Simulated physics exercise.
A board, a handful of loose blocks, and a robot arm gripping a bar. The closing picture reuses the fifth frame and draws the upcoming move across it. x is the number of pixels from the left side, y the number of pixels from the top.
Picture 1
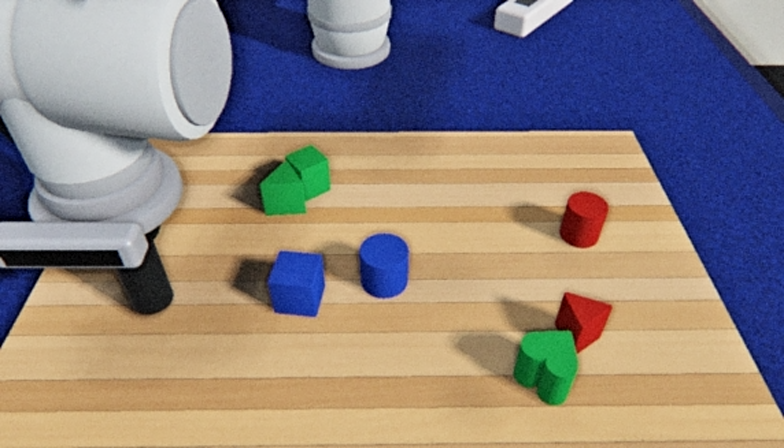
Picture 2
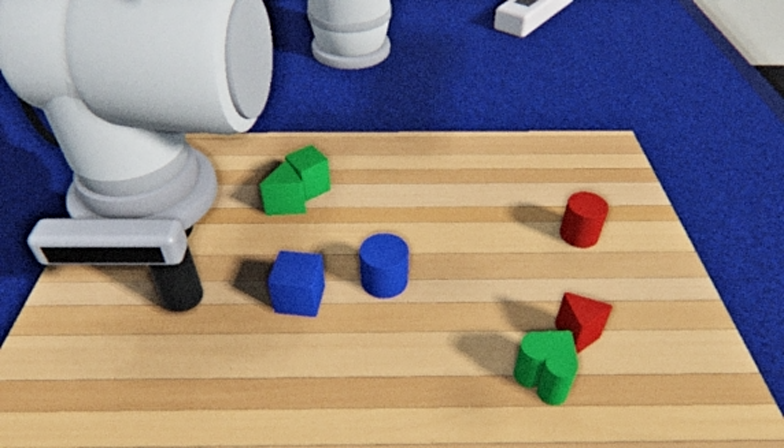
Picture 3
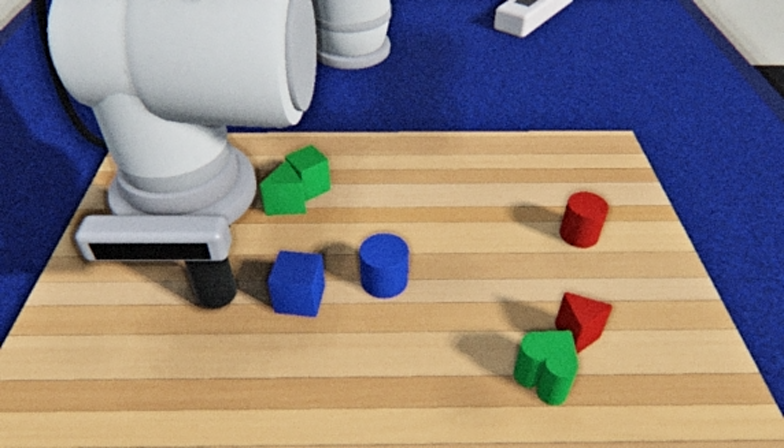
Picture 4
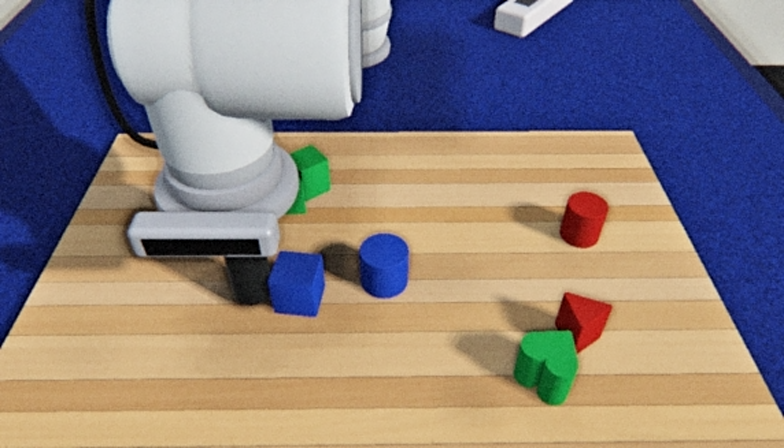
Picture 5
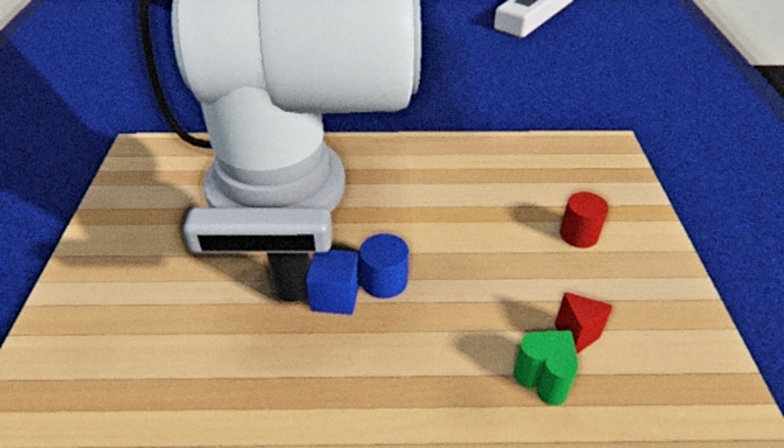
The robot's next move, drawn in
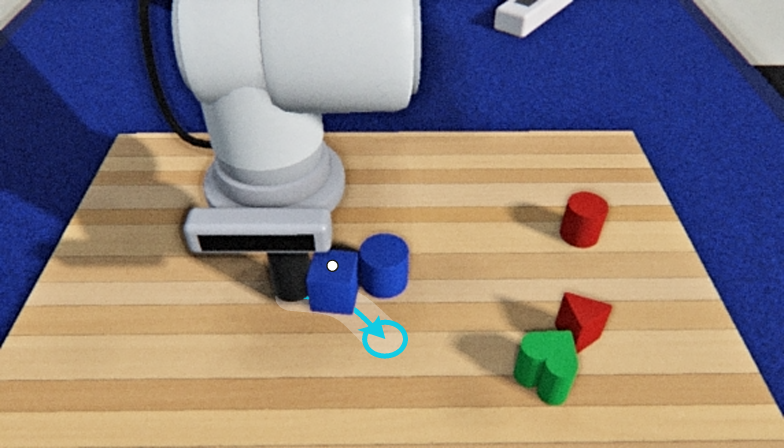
On a striped wooden board over blue cloth, a robot arm moved a short black bar steadily right toward a blue cube, then pushed the cube right, closer to the blue cylinder.
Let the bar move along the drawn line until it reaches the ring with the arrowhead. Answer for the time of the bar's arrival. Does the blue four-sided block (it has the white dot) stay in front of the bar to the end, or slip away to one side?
I expect it to be beside or behind the bar.
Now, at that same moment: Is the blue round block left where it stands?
That would be a no.
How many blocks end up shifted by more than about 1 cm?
Blocks that move over 1 cm: Two.
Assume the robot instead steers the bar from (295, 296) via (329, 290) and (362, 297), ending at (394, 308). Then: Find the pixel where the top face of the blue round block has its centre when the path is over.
It will end up at (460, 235).
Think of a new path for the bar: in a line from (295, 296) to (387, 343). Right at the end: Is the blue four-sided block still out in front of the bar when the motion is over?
No, I don't think so.
The drawn path runs from (295, 296) through (331, 299) and (361, 315) to (385, 339); the dot is on the blue four-sided block.
What follows on the original path. Halfway along, bar (347, 298); blue four-sided block (386, 262), turned 45° anticlockwise; blue round block (423, 241).
At the end, bar (385, 331); blue four-sided block (391, 262), turned 50° anticlockwise; blue round block (426, 240).
